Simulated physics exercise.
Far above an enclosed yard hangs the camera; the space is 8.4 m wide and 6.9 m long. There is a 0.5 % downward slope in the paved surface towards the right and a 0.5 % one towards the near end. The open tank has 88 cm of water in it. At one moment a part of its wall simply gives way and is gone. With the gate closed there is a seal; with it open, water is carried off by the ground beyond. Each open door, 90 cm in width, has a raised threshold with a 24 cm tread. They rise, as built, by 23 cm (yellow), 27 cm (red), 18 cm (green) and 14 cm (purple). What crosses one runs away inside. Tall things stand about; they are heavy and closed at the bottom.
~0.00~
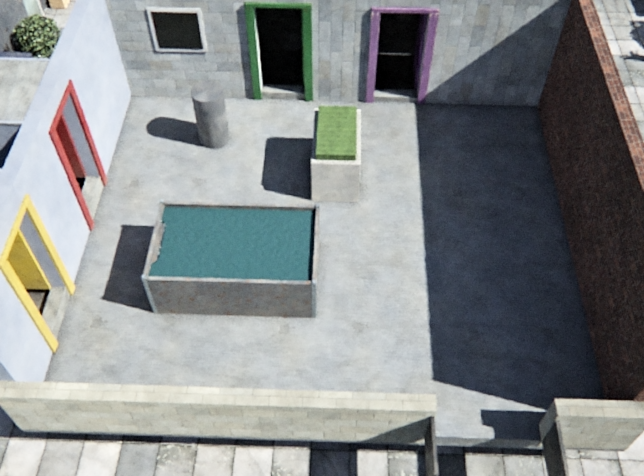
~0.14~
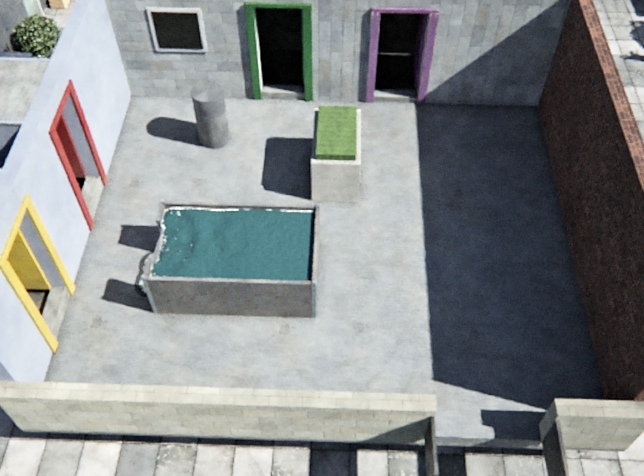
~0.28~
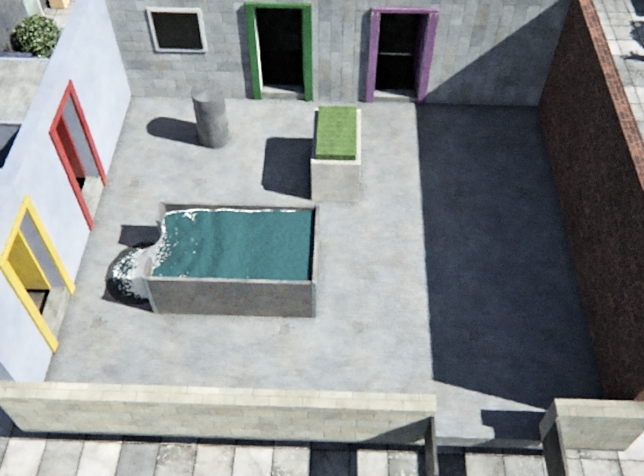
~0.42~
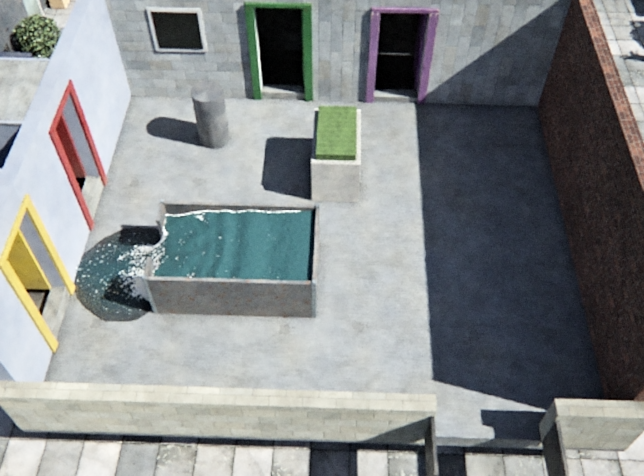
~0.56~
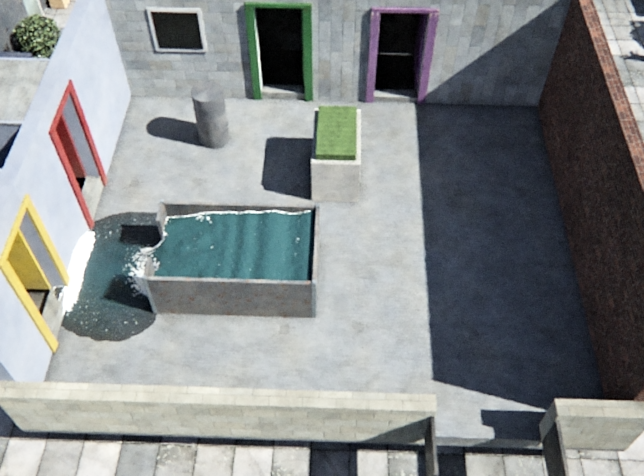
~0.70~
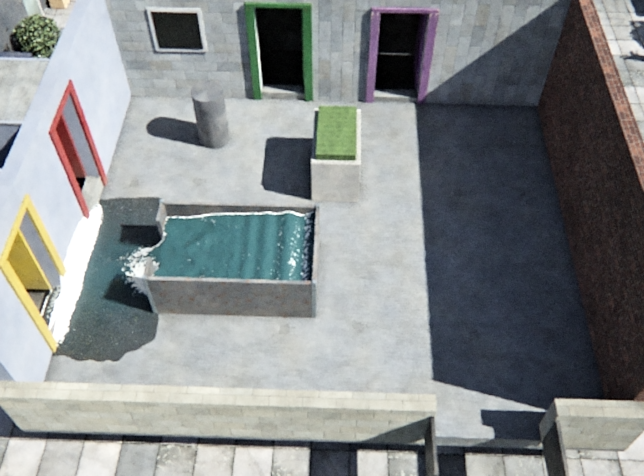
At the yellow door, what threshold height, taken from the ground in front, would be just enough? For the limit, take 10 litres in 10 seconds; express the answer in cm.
34 cm.
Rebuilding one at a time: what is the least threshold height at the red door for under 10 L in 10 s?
At red, roughly 18 cm.
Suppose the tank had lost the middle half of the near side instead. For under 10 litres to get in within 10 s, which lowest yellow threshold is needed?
With that break, close to 17 cm.
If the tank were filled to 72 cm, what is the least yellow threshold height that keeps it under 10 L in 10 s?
Minimum height: Approx. 27 cm.
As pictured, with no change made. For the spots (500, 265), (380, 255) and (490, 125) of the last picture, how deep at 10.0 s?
Roughly 6, 1 and 4 cm, in turn.
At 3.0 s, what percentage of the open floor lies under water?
Approximately 35 % of it.
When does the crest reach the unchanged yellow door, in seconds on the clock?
Peak time: Around 1.6 s.
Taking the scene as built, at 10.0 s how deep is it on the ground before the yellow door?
About 8.0 cm.
After 1.4 s water covers 10 % of the floor, deepest (49 cm) near (88, 275); 34 cm at the yellow door, 18 litres in over its 23 cm threshold.
After 3.0 s water covers 35 % of the floor, deepest (34 cm) near (37, 406); 23 cm at the yellow door, 64 litres in over its 23 cm threshold.
After 10.0 s water covers 90 % of the floor, deepest (12 cm) near (37, 406); 8 cm at the yellow door, 68 litres in over its 23 cm threshold.
At the yellow door as built, the water arrived by 0.6 s and peaked near 34 cm at 1.6 s.
Run again over the same 10 s with other heights there, 37 litres in over 27.5 cm, 5 litres over 37 cm. The limit of 10 litres is kept from about 34 cm up.
